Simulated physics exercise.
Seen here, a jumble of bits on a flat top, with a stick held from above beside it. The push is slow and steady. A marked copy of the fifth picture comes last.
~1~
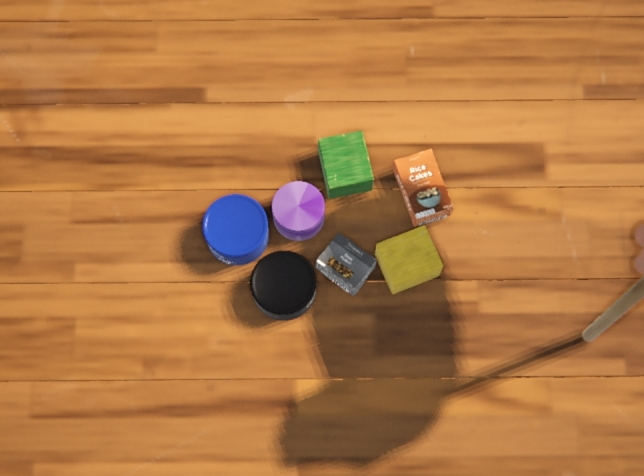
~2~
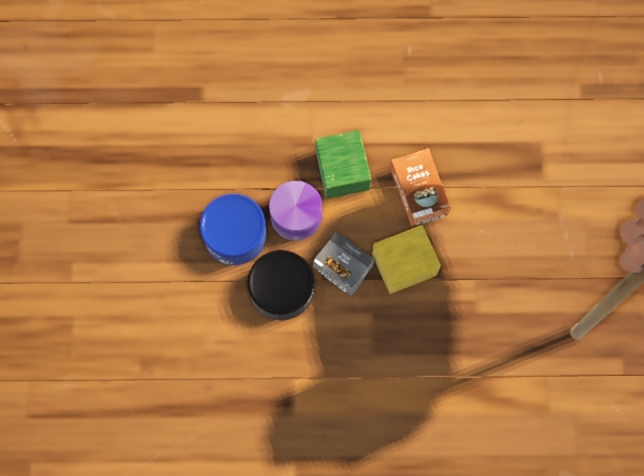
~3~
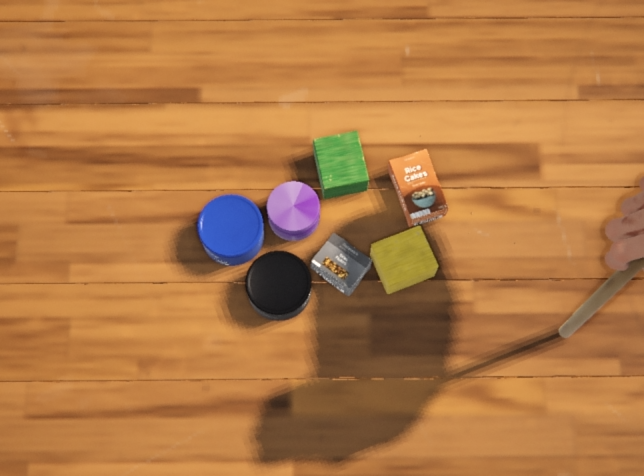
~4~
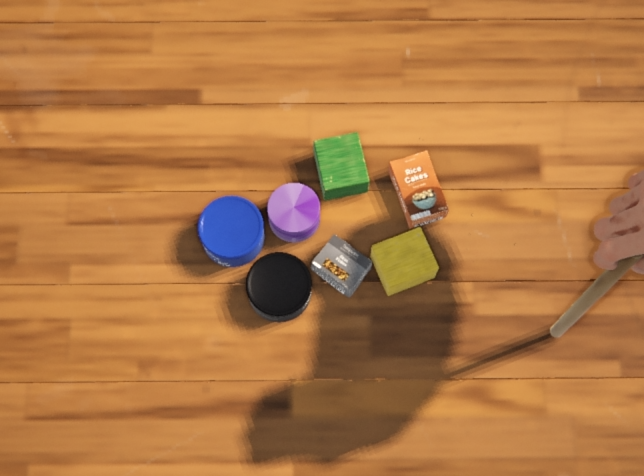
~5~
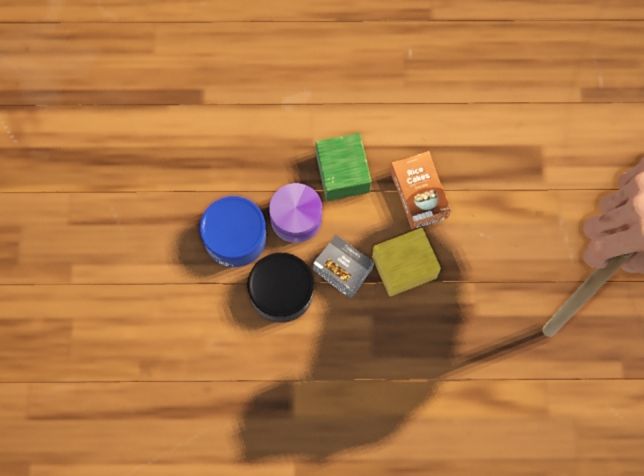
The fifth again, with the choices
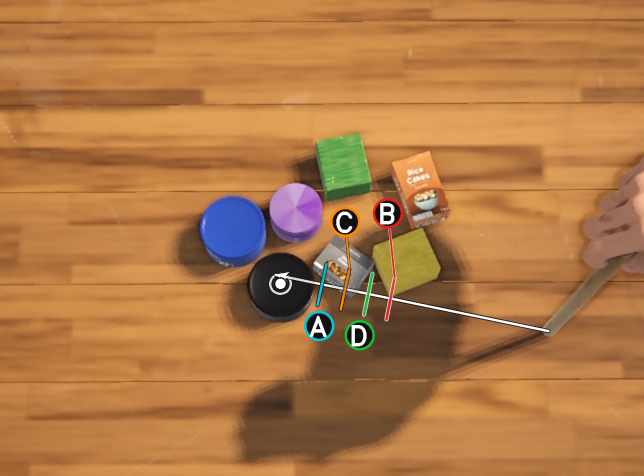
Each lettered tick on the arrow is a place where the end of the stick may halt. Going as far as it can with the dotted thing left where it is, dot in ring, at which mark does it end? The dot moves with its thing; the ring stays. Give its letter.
A.
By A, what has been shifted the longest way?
The grey packet.
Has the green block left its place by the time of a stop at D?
By then, no.
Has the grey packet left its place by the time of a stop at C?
By then, yes.
On the copy, A at (322, 284); B at (391, 299); C at (345, 289); D at (369, 294); the arrow from (548, 331) to (275, 275); the white dot at (280, 283).
On A. First, foot of the stick (467, 315).
Then, foot of the stick (386, 298).
Finally, foot of the stick (322, 285); grey packet (323, 249); purple tin (293, 208); the dot is still in its ring.
By contrast, B keeps the dot in but is short; C keeps the dot in but is short; D keeps the dot in but is short.
